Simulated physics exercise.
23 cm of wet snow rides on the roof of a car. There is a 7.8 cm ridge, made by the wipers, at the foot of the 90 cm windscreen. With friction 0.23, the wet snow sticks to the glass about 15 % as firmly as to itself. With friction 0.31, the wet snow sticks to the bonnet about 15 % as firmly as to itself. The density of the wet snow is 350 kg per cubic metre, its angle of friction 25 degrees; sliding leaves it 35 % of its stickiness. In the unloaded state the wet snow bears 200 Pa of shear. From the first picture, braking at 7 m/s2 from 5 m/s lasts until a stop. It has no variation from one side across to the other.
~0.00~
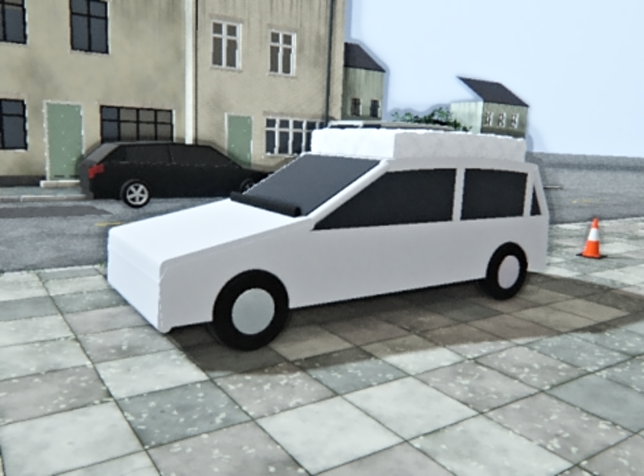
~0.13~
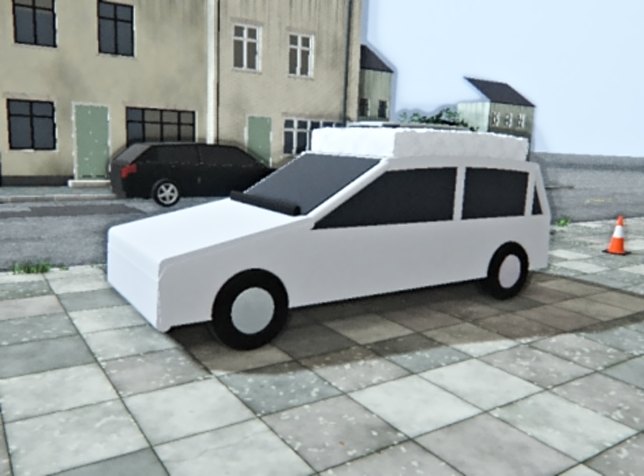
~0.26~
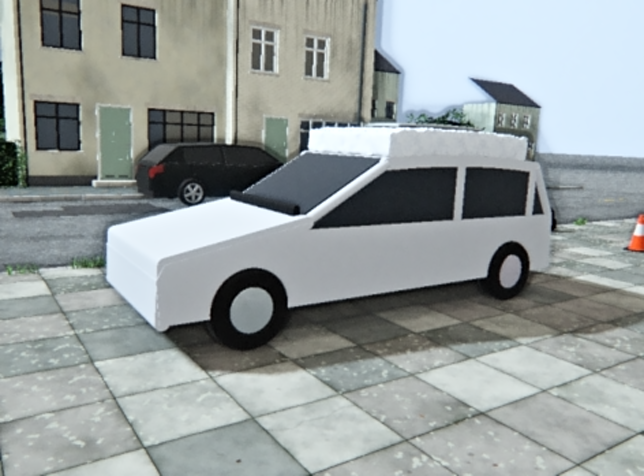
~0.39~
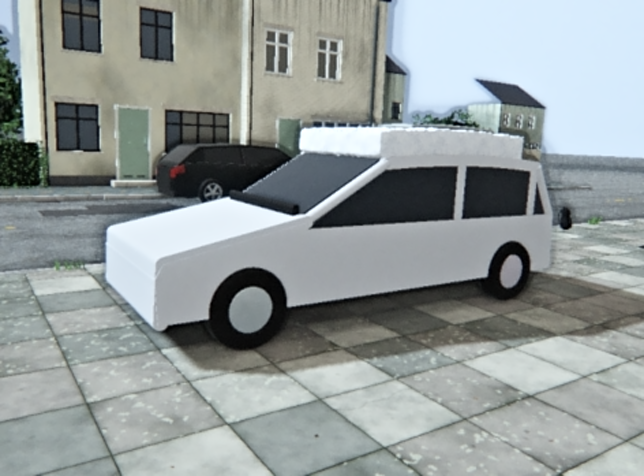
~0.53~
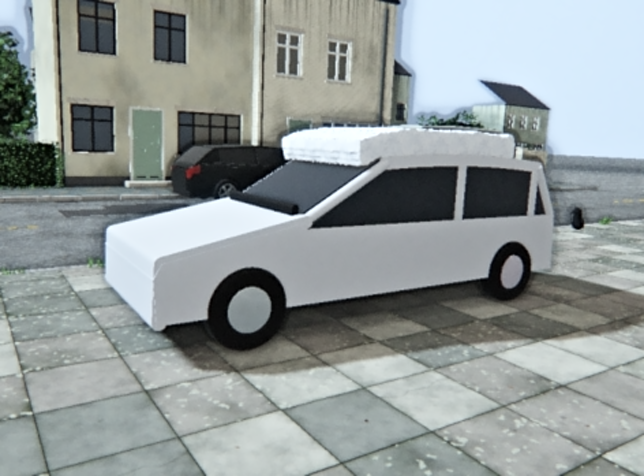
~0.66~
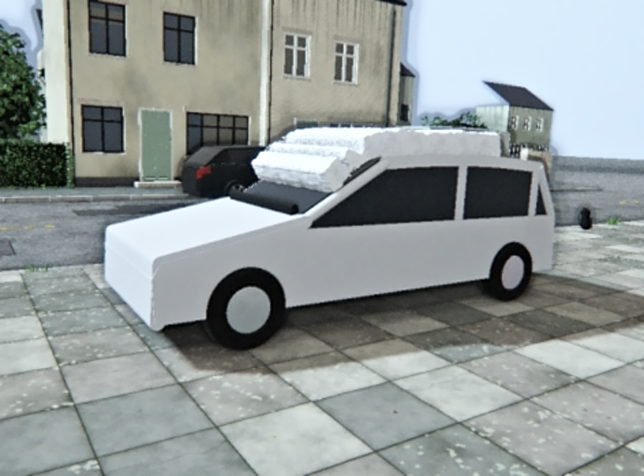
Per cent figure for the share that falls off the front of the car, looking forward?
Around 78 percent.
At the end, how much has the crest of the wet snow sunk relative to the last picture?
The gap comes to some 50 centimetres.
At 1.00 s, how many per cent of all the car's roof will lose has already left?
Roughly 70 %.
By 1.00 s, 28 % of the snow is on the roof, 35 % on the glass, 37 % on the bonnet and none has gone off the nose.
By 1.40 s, none of the snow is on the roof, 25 % on the glass, 55 % on the bonnet and 20 % has gone off the nose.
By 1.81 s, none of the snow is on the roof, 8 % on the glass, 44 % on the bonnet and 48 % has gone off the nose.
By 2.21 s, none of the snow is on the roof, 8 % on the glass, 26 % on the bonnet and 66 % has gone off the nose.
By 3.00 s, at the end, none of the snow is on the roof, 8 % on the glass, 14 % on the bonnet and 78 % has gone off the nose.
